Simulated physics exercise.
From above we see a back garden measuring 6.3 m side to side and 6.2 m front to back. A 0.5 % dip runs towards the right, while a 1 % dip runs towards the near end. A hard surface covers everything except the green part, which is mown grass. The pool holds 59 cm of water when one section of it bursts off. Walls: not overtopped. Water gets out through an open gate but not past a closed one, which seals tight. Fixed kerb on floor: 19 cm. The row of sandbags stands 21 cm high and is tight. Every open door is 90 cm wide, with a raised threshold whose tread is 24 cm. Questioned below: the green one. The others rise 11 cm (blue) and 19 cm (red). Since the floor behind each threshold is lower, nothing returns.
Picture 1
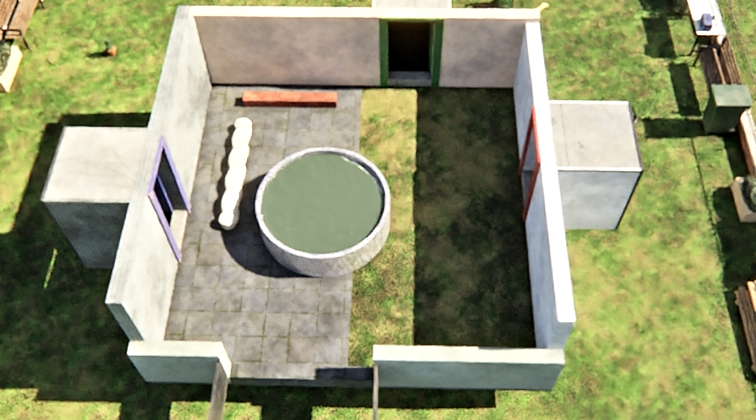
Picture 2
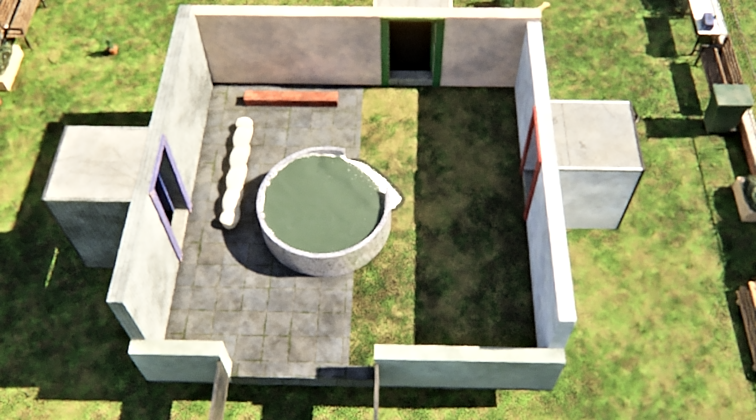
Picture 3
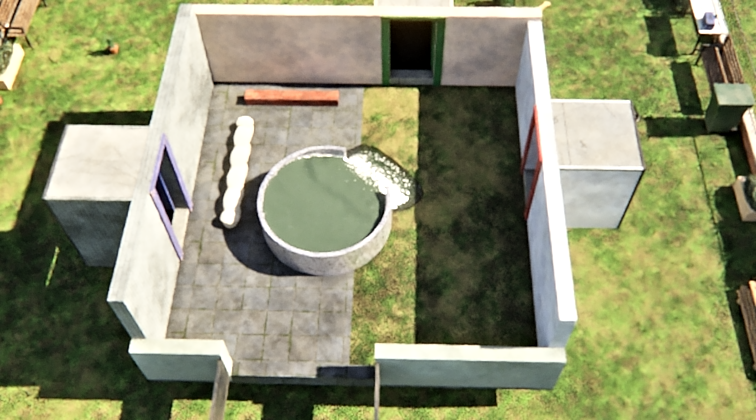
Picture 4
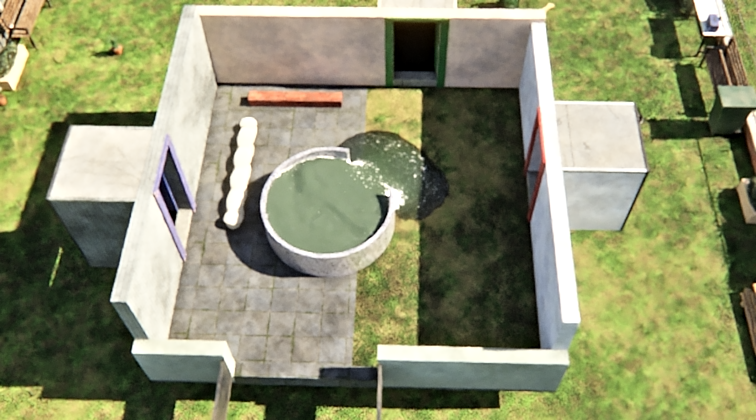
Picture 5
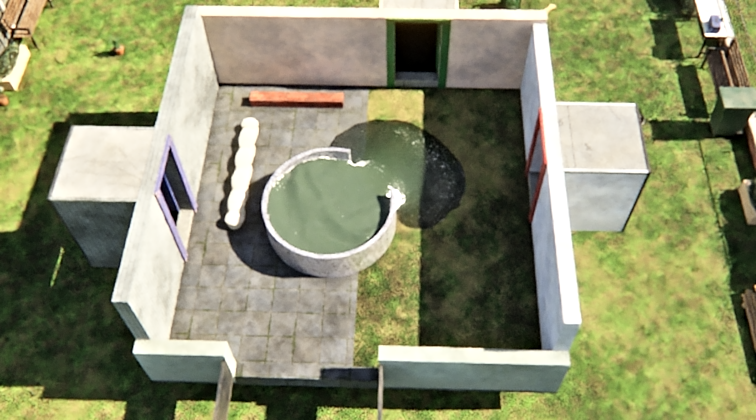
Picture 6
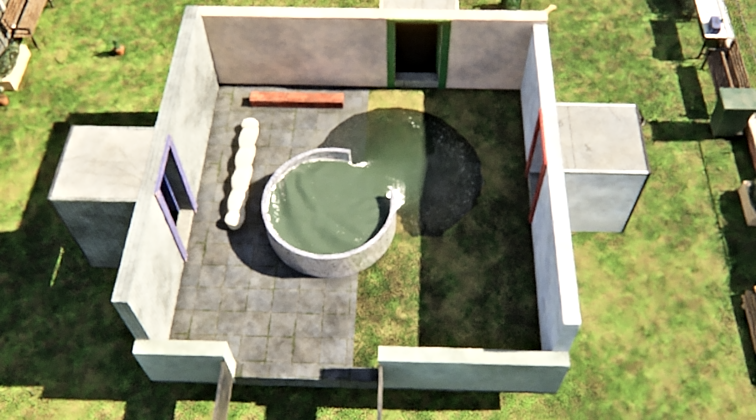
Green water pouring from a gap in a round pool's wall, spreading across grass on the right inside a walled garden.
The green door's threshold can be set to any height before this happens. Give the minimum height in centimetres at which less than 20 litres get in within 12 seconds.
13 cm.
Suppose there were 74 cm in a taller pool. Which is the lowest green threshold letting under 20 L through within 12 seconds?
A step of about 18 cm does it.
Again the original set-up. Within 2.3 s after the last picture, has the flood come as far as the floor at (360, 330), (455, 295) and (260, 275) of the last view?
Untouched; untouched; untouched.
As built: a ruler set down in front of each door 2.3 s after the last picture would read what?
Door by door in cm - green 15, blue 0, red 12.
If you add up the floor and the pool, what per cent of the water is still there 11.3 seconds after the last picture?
Roughly 96 %.
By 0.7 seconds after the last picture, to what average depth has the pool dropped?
About 41 centimetres.
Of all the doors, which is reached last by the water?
The blue door.
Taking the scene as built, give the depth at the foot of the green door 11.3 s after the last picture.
Some 4.5 centimetres.
Then, 0.7 s after the last picture water covers 25 % of the floor, deepest (29 cm) near (378, 181); 3 cm at the green door, 0 litres in over its 19 cm threshold.
Then, 2.3 s after the last picture water covers 35 % of the floor, deepest (27 cm) near (505, 111); 15 cm at the green door, 0 litres in over its 19 cm threshold.
Then, 11.3 s after the last picture water covers 95 % of the floor, deepest (11 cm) near (523, 372); 5 cm at the green door, 0 litres in over its 19 cm threshold.
At the green door as built, the water peaked near 20 cm, 1.3 s after the last picture.
Run again over the same 12 s with other heights there, 46 litres in over 10.5 cm, 11 litres over 14.5 cm. The limit of 20 litres is kept from about 13 cm up.
